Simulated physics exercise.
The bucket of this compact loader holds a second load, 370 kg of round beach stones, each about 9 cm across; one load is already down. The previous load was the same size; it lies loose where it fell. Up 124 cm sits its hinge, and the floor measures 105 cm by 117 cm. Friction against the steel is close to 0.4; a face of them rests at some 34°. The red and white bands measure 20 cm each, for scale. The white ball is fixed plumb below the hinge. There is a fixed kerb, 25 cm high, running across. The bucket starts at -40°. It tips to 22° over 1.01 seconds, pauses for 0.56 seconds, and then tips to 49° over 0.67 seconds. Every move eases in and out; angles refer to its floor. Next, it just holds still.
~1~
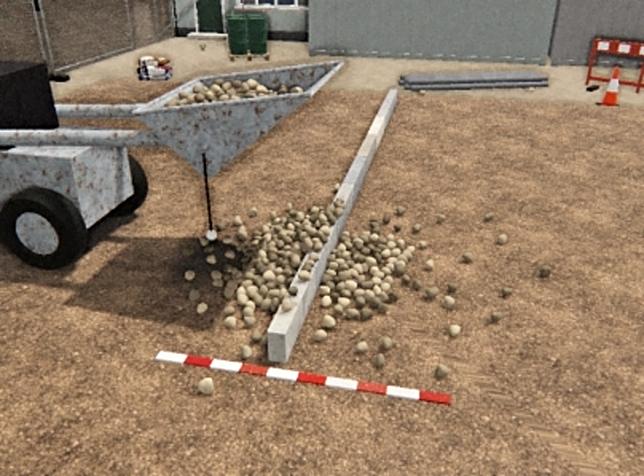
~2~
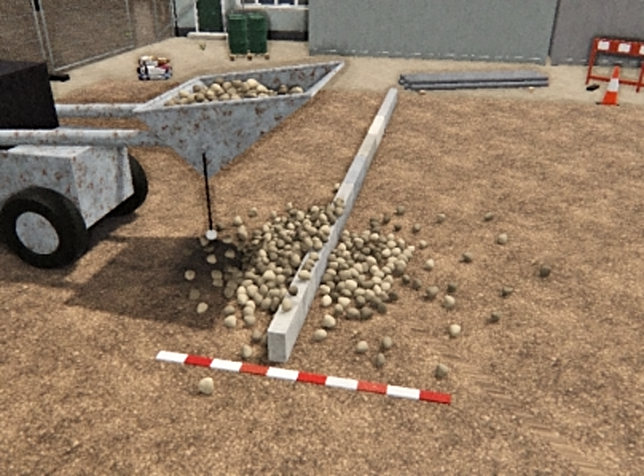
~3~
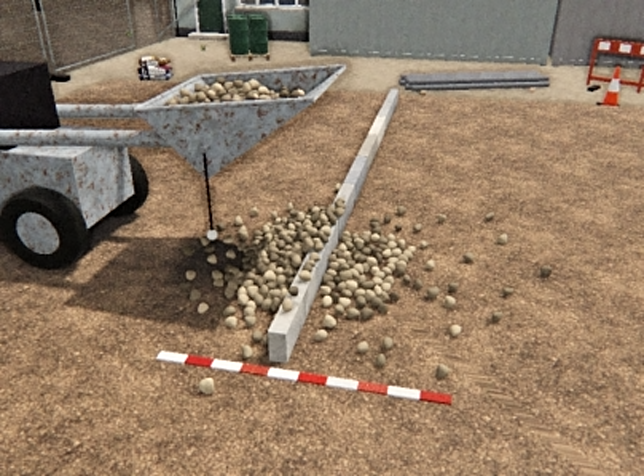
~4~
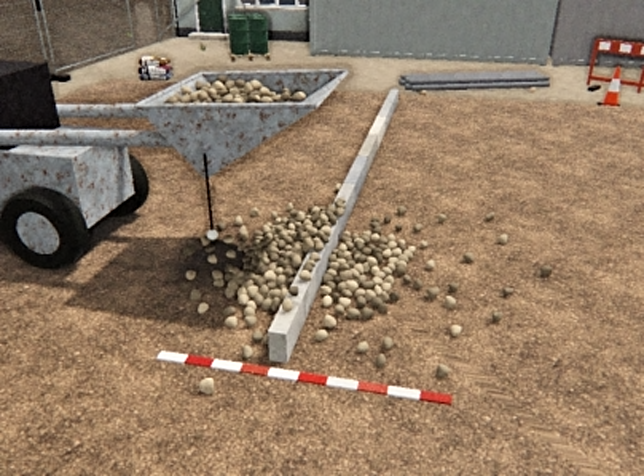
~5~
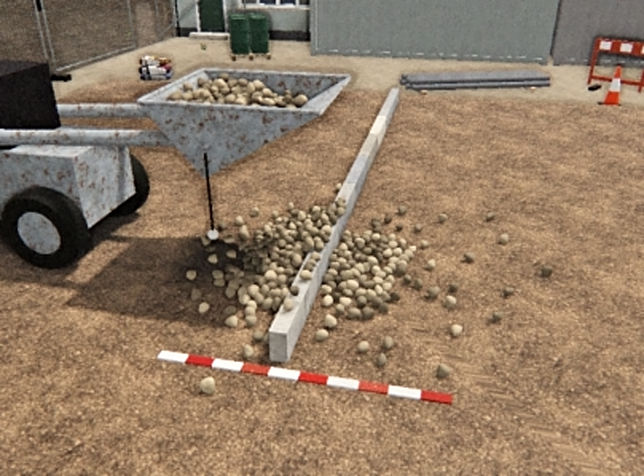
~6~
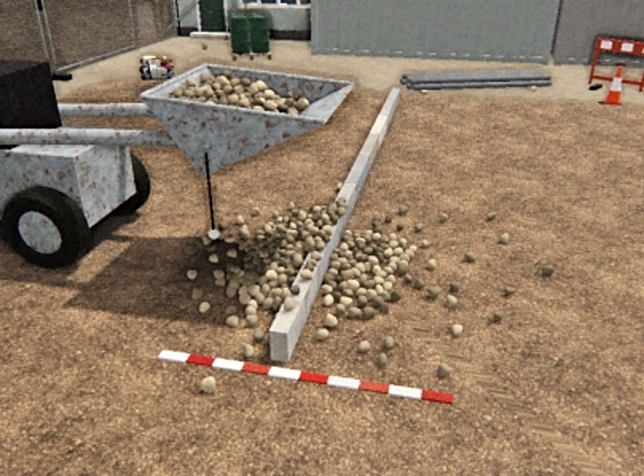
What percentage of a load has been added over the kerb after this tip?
85 %.
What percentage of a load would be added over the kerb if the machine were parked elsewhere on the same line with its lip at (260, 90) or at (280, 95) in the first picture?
Some 45 percent, and then 65 percent.
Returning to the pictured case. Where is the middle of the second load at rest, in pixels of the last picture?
Around (377, 261).
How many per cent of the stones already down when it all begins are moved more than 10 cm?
I'd put it at about 10 per cent.
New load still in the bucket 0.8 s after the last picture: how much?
Near 100 per cent of the load is held.
Then, 0.5 s after the last picture the floor is at 13°; in per cent of one load, 100 in the bucket, 72 on this side of the kerb, 28 over the kerb; the foremost stones are at (492, 272).
Then, 0.8 s after the last picture the floor is at 22°; in per cent of one load, 100 in the bucket, 72 on this side of the kerb, 28 over the kerb; the foremost stones are at (492, 272).
Then, 2.4 s after the last picture the floor is at 49°; in per cent of one load, 0 in the bucket, 87 on this side of the kerb, 113 over the kerb; the foremost stones are at (532, 282).
Then, 5.2 s after the last picture the floor is at 49°; in per cent of one load, 0 in the bucket, 87 on this side of the kerb, 113 over the kerb; the foremost stones are at (532, 282). Net gain over the kerb, 85.
